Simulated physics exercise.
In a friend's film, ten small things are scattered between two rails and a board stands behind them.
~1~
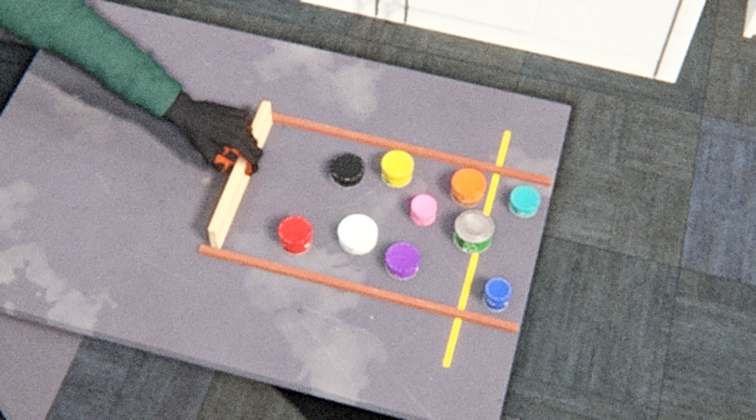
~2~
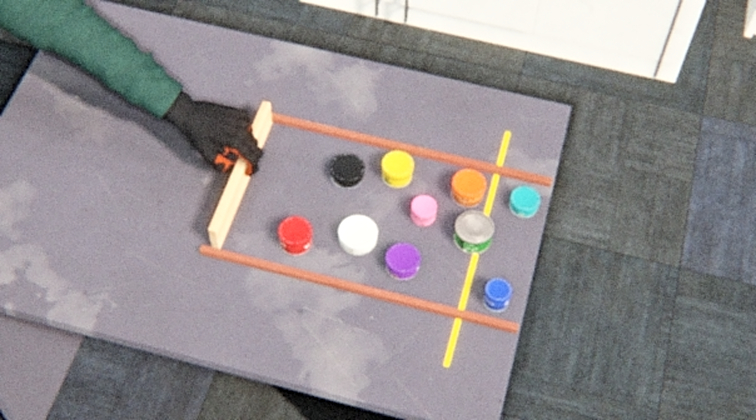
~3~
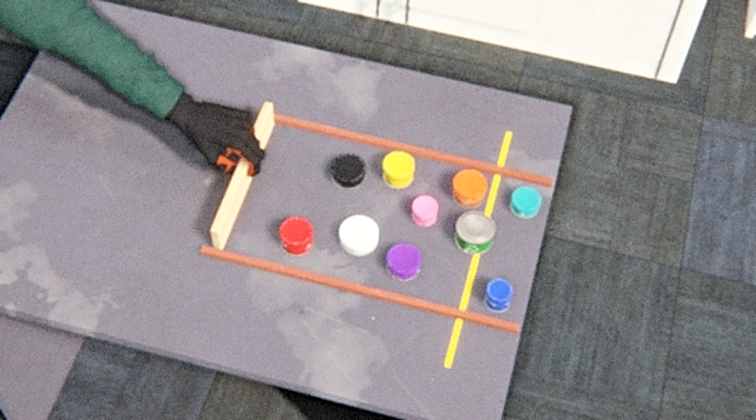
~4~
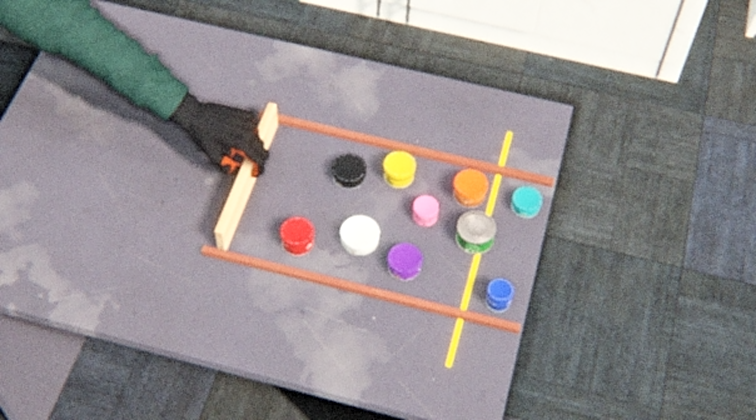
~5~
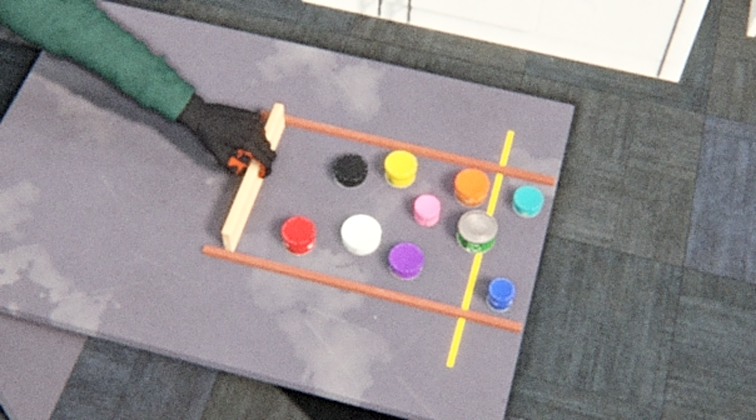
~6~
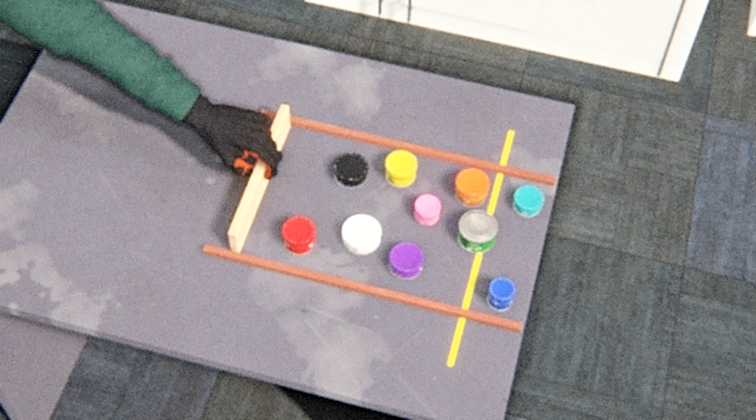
Gloved hand sliding a wooden board slightly right between two rails towards scattered colourful little pots, which stay in place.
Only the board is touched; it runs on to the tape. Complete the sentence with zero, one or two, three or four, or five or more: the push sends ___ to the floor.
The push sends one or two to the floor.
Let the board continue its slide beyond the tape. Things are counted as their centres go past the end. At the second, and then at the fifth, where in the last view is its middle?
I'd say close to (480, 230), and after that close to (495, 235).
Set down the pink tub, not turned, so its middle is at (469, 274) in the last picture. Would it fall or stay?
From that start the object does not stay.
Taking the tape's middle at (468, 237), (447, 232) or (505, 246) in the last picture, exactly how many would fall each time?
Tallies in the order asked: 1, 0, 5.
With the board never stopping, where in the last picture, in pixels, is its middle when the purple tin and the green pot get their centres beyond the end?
(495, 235) and (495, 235), roughly.
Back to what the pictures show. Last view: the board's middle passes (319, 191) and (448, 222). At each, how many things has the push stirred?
The counts are 1 and 10.
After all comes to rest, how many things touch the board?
5.
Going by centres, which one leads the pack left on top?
The one you want is the blue tin.
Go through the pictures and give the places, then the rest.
Turquoise tin (524, 202); blue tin (497, 295); green pot (474, 232); board (242, 174); tape (479, 241), in the first picture.
Blue tin (497, 296); purple tin (403, 262), in the second picture.
Green pot (475, 233); red pot (297, 237), in the third picture.
Turquoise tin (526, 203); white tub (360, 236), in the fourth picture.
Blue tin (501, 295); yellow tin (401, 170), in the fifth picture.
Turquoise tin (528, 202); blue tin (501, 295); green pot (477, 232); board (261, 177); tape (483, 240), in the sixth picture.
Soon after, none off yet; turquoise tin at rest near (528, 202); blue tin at rest near (501, 295); green pot at rest near (477, 232).
By the end, the number that fall off is one or two; fallen, turquoise tin.
